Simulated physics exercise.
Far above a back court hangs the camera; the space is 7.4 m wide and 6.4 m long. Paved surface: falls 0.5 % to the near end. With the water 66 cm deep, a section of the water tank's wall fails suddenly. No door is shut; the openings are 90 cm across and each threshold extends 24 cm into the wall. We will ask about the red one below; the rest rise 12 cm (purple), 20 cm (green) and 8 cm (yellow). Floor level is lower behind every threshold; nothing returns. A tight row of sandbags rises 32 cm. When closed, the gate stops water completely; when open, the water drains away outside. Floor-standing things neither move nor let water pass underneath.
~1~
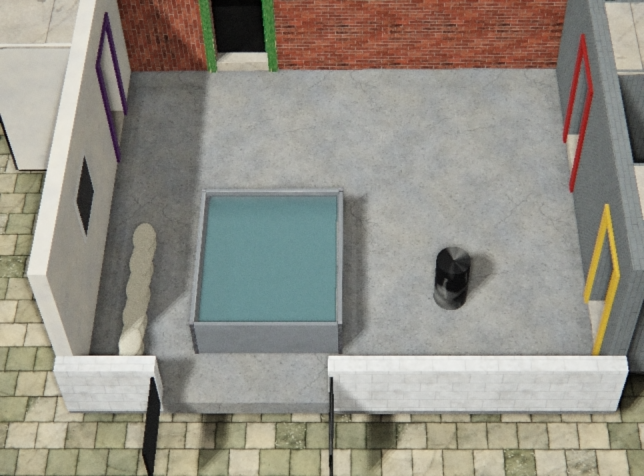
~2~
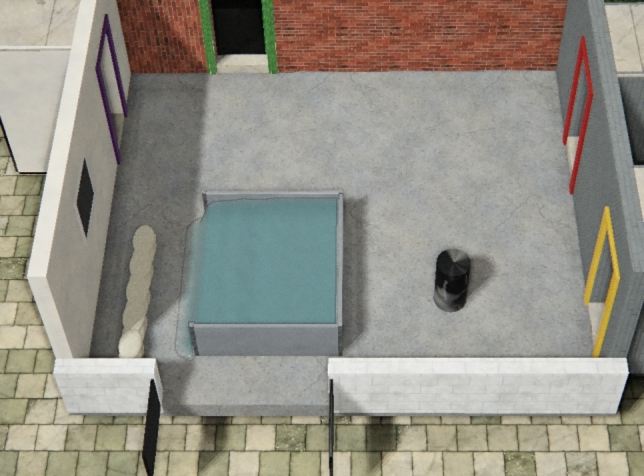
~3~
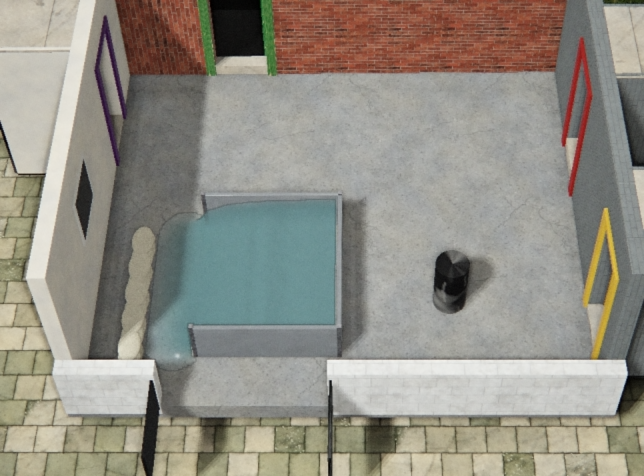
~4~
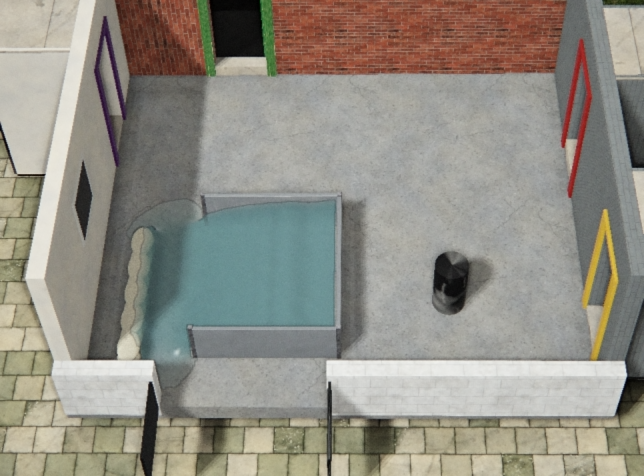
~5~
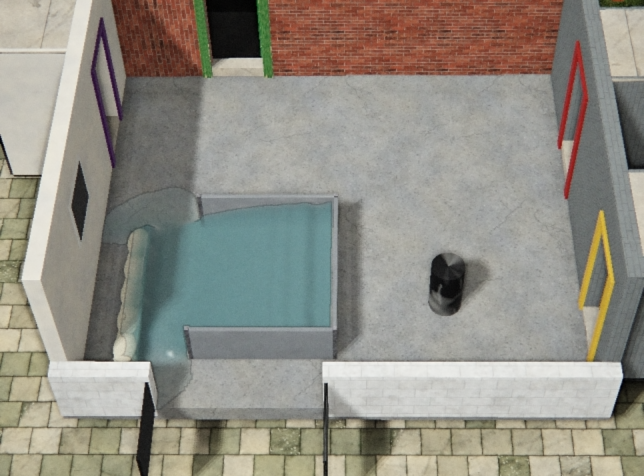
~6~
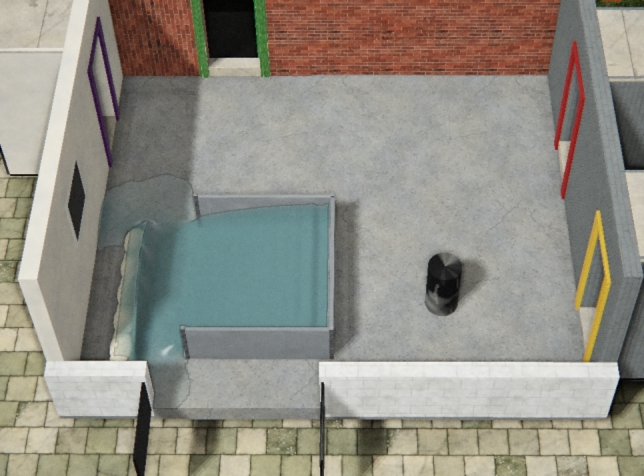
A paved back court is seen from high above, with a brick wall at the far side and a low pale wall in front. A square grey tank of blue-green water sits left of centre between a lumpy beige row and a dark upright object, with purple, green, red and yellow doorways around. The tank's left side gives way and water spreads leftward past the beige row and toward the back, while the view shifts slightly.
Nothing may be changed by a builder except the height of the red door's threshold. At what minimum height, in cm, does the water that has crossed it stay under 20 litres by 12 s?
From about 6.5 cm.
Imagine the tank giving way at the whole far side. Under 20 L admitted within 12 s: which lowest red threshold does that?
It needs to be about 8.5 cm high.
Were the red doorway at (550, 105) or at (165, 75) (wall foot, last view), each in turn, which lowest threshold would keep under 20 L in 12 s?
Roughly 9.0 cm, then roughly 25 cm.
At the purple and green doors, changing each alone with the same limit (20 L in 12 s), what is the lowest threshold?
Some 12.5 cm for purple, some 10.5 cm for green.
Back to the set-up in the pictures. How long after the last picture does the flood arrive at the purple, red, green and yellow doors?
For purple it's 0.5 s, for red 5.5 s, for green 1.8 s, and for yellow 7.5 s.
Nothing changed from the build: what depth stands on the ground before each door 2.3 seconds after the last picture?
Depths in cm - purple: 14, red: 0, green: 13, yellow: 0.
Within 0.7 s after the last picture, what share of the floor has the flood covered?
Wet: Close to 20 %.
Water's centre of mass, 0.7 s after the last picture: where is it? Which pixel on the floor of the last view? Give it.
Centre estimate: (209, 288) px, approximately.
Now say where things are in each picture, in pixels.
In the first frame, the water tank at (270, 258) is whole and still, 66 cm deep; the red door at (577, 122) is dry.
In the second frame, the gap is at (203, 276), the front 0.3 m out at (180, 347); the back of the water tank holds 66 cm.
In the third frame, the front is at (151, 349), 0.7 m from the gap at (203, 279); 1.8 m2 of floor is wet, 66 cm left at the back.
In the fourth frame, the front is at (133, 234), 1.2 m from the gap at (202, 281); 2.7 m2 of floor is wet, 66 cm left at the back.
In the fifth frame, the gap is at (199, 282), the front 1.6 m out at (105, 223); the back of the water tank holds 59 cm.
In the sixth frame, the front is at (106, 197), 1.7 m from the gap at (195, 282); 4.2 m2 of floor is wet, 55 cm left at the back; 6.0 m in a straight line remain to the red door at (569, 129).
Then, 0.7 s after the last picture water covers 20 % of the floor, deepest (49 cm) near (149, 300); it has not reached the red door.
Then, 2.3 s after the last picture water covers 30 % of the floor, deepest (32 cm) near (76, 393); it has not reached the red door.
Then, 11.3 s after the last picture water covers 90 % of the floor, deepest (12 cm) near (552, 394); 7 cm at the red door, 0 litres in over its 22 cm threshold.
At the red door as built, the water peaked near 12 cm, 6.5 s after the last picture.
Run again over the same 12 s with other heights there, 36 litres in over 5 cm, 6 litres over 8 cm. The limit of 20 litres is kept from about 6.5 cm up.
